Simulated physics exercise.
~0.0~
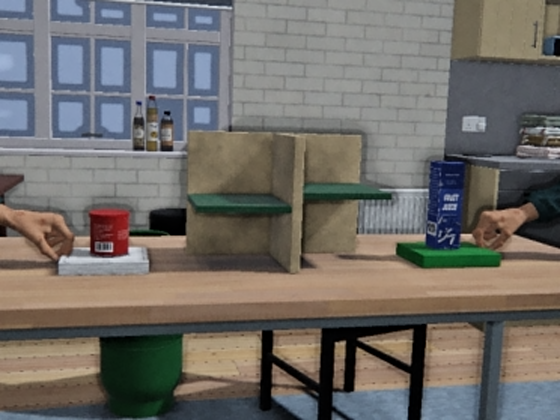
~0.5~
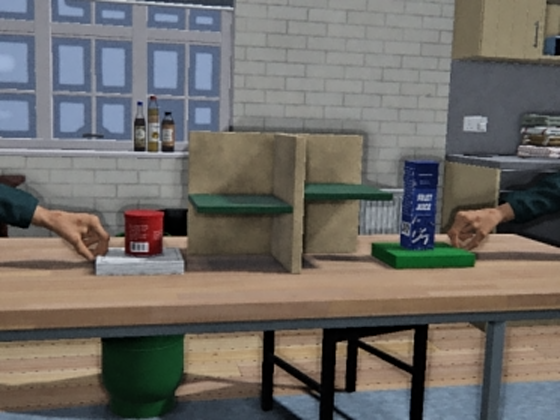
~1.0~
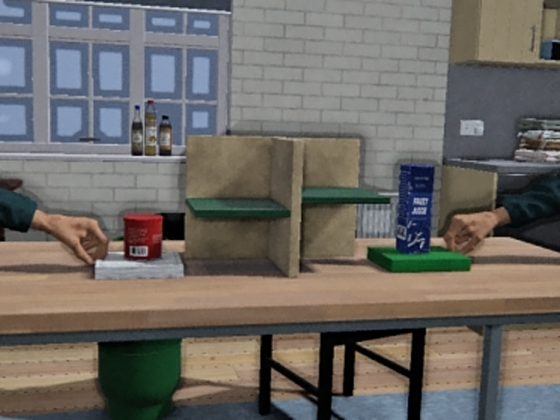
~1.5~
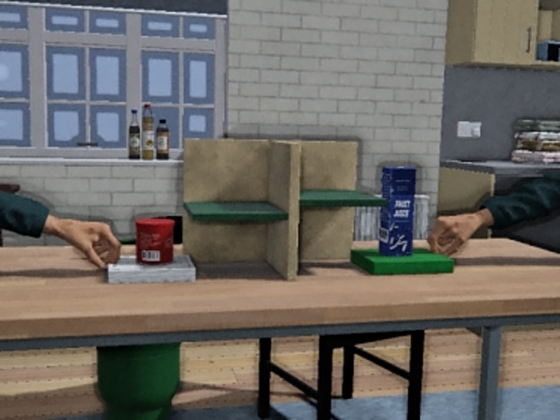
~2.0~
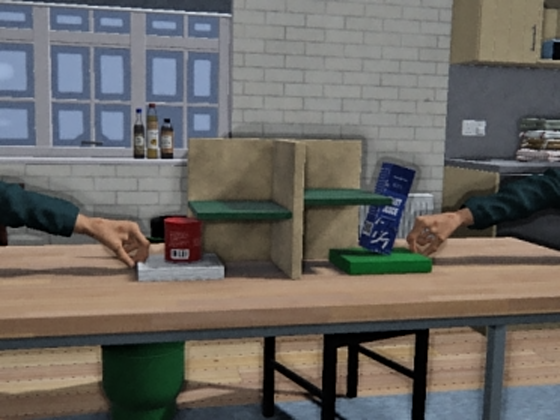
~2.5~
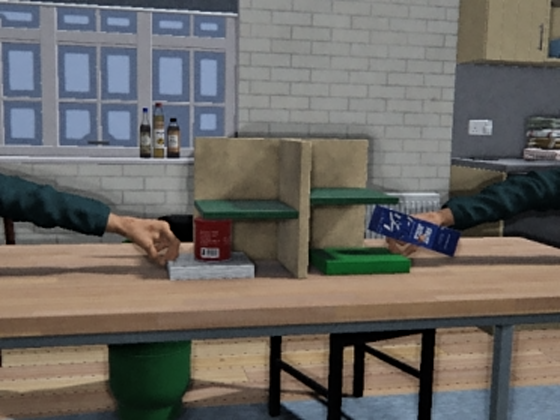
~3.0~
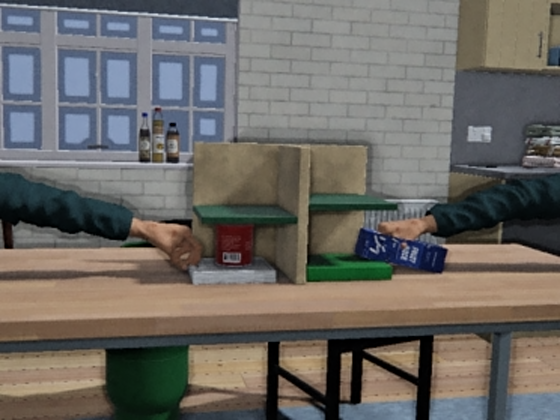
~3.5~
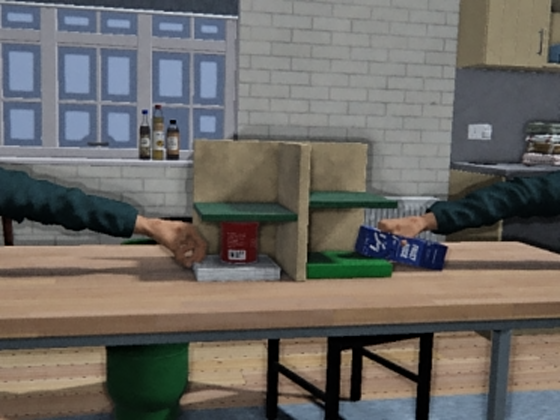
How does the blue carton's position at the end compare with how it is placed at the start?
At the start the blue carton stands upright on the green board, but by the end it is lying on its side at the board's right end.
